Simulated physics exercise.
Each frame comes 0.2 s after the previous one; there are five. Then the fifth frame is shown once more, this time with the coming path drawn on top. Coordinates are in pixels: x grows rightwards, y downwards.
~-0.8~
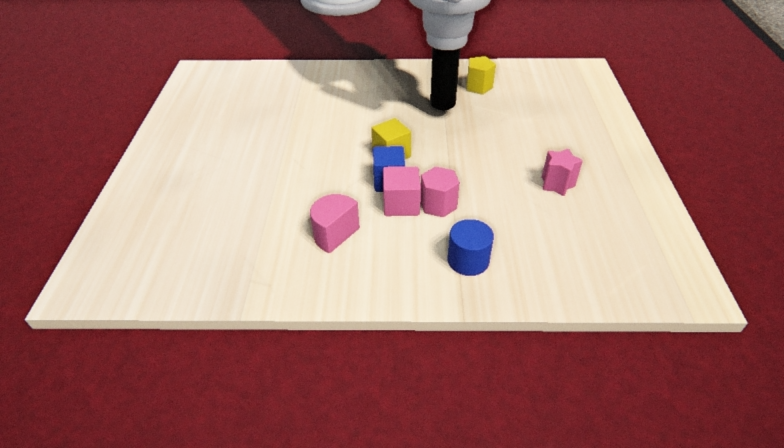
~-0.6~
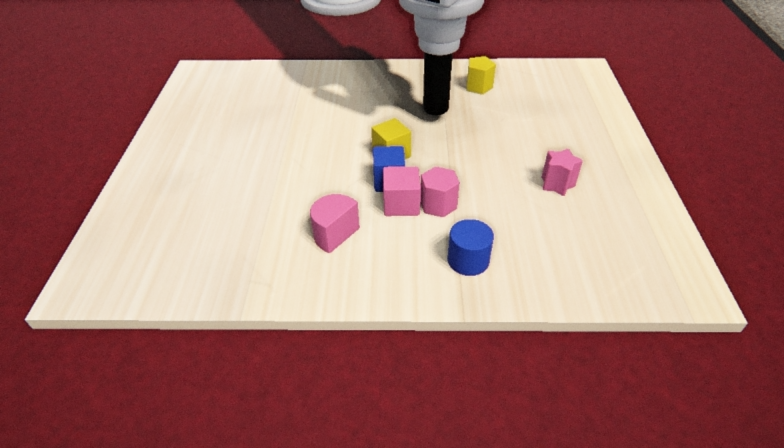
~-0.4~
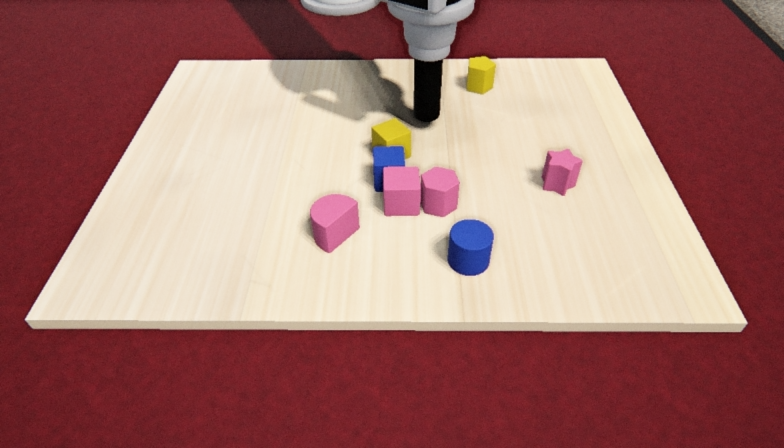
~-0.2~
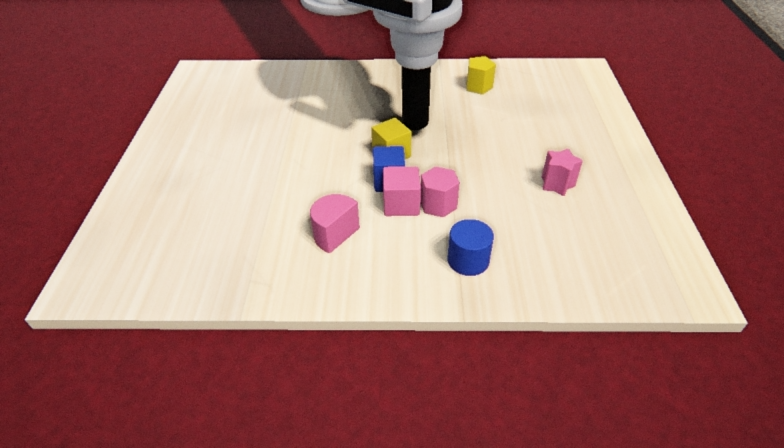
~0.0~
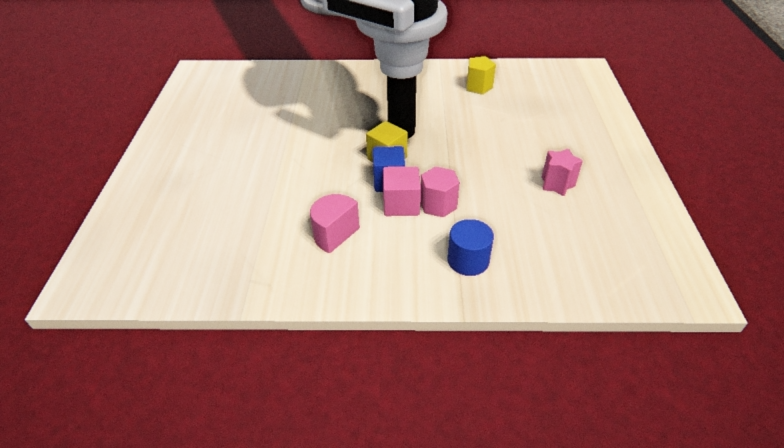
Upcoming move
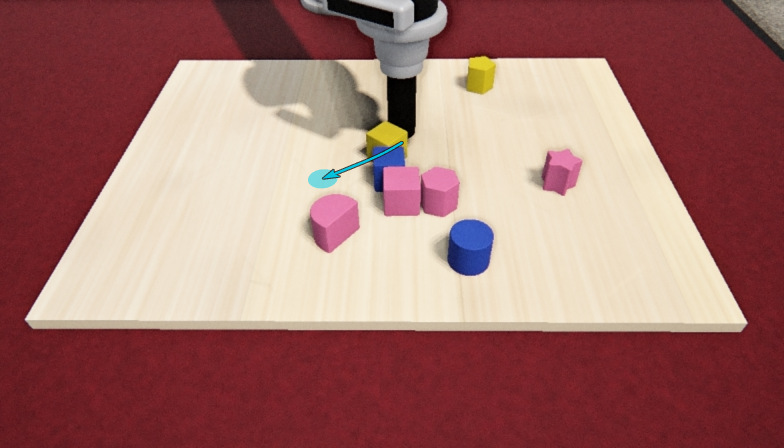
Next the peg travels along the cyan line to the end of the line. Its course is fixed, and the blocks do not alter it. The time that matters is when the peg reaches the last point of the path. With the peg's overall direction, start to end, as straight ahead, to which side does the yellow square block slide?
Left.
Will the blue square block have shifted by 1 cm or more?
It seems so.
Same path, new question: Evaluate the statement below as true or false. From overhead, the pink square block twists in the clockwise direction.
This is false.
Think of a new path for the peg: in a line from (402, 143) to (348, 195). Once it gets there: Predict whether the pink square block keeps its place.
It does get moved.
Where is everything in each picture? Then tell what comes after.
Peg tip (443, 105); block tops, pink D-shaped block (331, 207); yellow square block (391, 129); blue square block (389, 155); pink square block (401, 177), in the first frame.
Peg (436, 110); blocks unchanged, in the second frame.
Peg (427, 116); blocks unchanged, in the third frame.
Peg (415, 124); blocks unchanged, in the fourth frame.
Peg (402, 133); pink D-shaped block (331, 207); yellow square block (387, 132); blue square block (389, 155); pink square block (401, 177), in the fifth frame.
Path on the board, from (402, 143) over (365, 161) to (323, 179).
On the path given first. One third of the way, peg (378, 146); yellow square block (362, 146); blue square block (375, 167), turned 30° anticlockwise; pink square block (402, 183), turned 25° anticlockwise.
Two thirds of the way, peg (351, 157); yellow square block (337, 159), turned 30° anticlockwise; blue square block (371, 169), turned 45° anticlockwise; pink square block (402, 184), turned 25° anticlockwise.
At the end, peg (322, 169); pink D-shaped block in place; yellow square block (323, 172), turned 60° anticlockwise; blue square block (371, 169), turned 45° anticlockwise; pink square block (402, 184), turned 25° anticlockwise.
